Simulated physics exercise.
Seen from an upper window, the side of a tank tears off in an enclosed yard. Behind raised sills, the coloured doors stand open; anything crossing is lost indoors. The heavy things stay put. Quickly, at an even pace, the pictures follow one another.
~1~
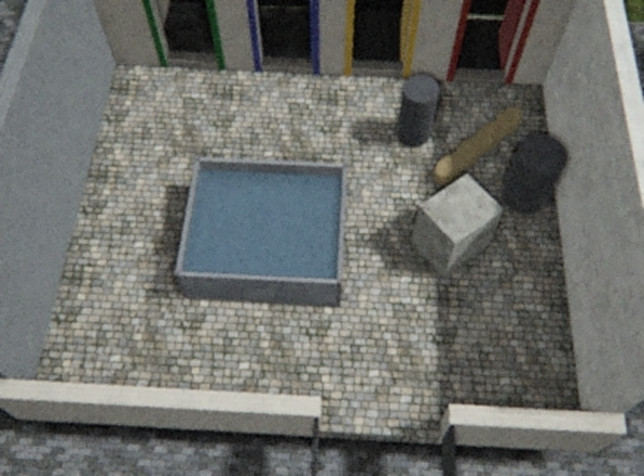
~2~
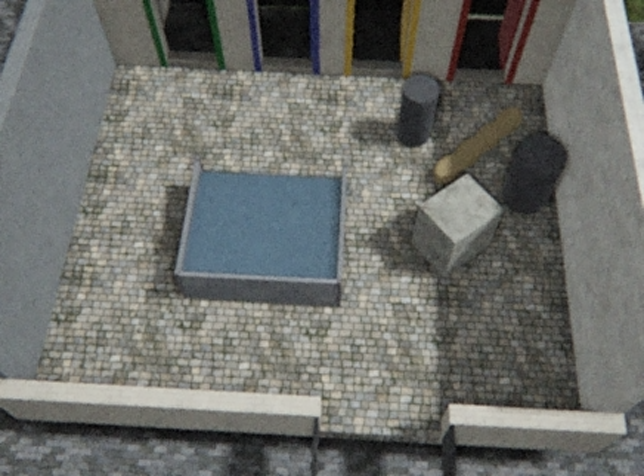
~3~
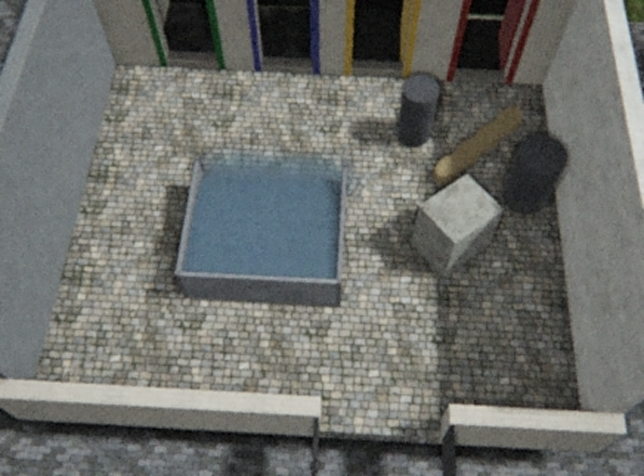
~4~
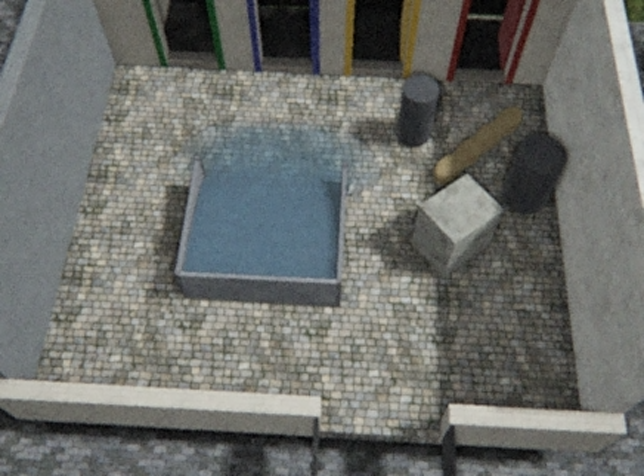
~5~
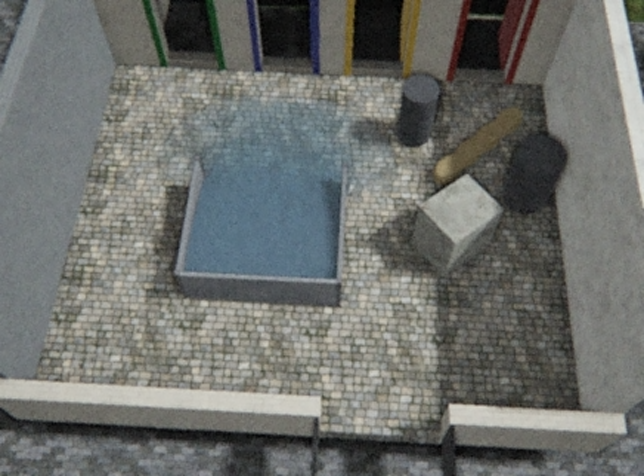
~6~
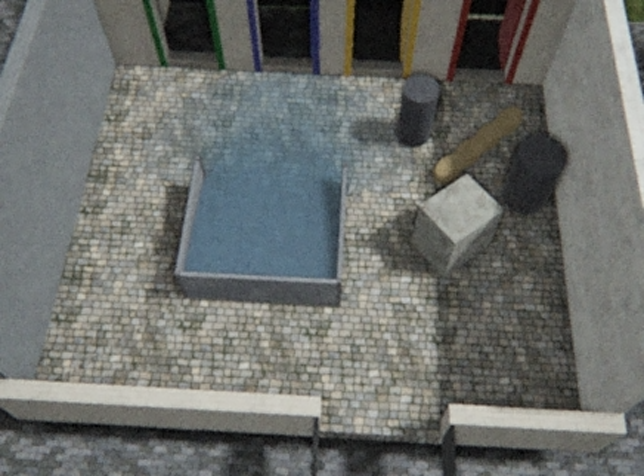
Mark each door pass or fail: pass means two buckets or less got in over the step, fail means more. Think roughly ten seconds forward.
Red door - fail, yellow door - fail, green door - fail, blue door - fail.
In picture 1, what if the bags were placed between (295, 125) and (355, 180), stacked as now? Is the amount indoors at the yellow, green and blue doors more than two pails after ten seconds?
The yellow door remains within bounds, the green door tops the threshold, and the blue door tops the threshold.
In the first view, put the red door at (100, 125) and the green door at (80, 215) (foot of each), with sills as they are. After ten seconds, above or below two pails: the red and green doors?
So the red one runs past it while the green one keeps within it.
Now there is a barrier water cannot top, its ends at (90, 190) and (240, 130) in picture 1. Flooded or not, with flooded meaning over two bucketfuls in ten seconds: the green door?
Short version: The green door does not reach it.
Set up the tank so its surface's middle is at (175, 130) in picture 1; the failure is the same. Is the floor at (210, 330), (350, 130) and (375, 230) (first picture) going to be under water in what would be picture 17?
Log: No flood; flood; no flood.
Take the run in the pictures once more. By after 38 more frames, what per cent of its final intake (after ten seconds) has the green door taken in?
Near 100 in a hundred.
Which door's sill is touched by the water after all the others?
It's the red-painted one.
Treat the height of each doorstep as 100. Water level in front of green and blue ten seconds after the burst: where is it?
Some 20 percent, then some 30 percent.
A moment on, water covers 30 % of the floor; the red door not reached, the yellow door under two buckets in, the green door under two buckets in, the blue door far over two buckets in.
Next, water covers 35 % of the floor; the red door wet at the sill, nothing in, the yellow door over two buckets in, the green door over two buckets in, the blue door far over two buckets in.
Then, water covers 45 % of the floor; the red door under two buckets in, the yellow door over two buckets in, the green door over two buckets in, the blue door far over two buckets in.
Later, water covers 75 % of the floor; the red door over two buckets in, the yellow door far over two buckets in, the green door over two buckets in, the blue door far over two buckets in.
In the end, water covers 95 % of the floor; the red door far over two buckets in, the yellow door far over two buckets in, the green door over two buckets in, the blue door far over two buckets in.
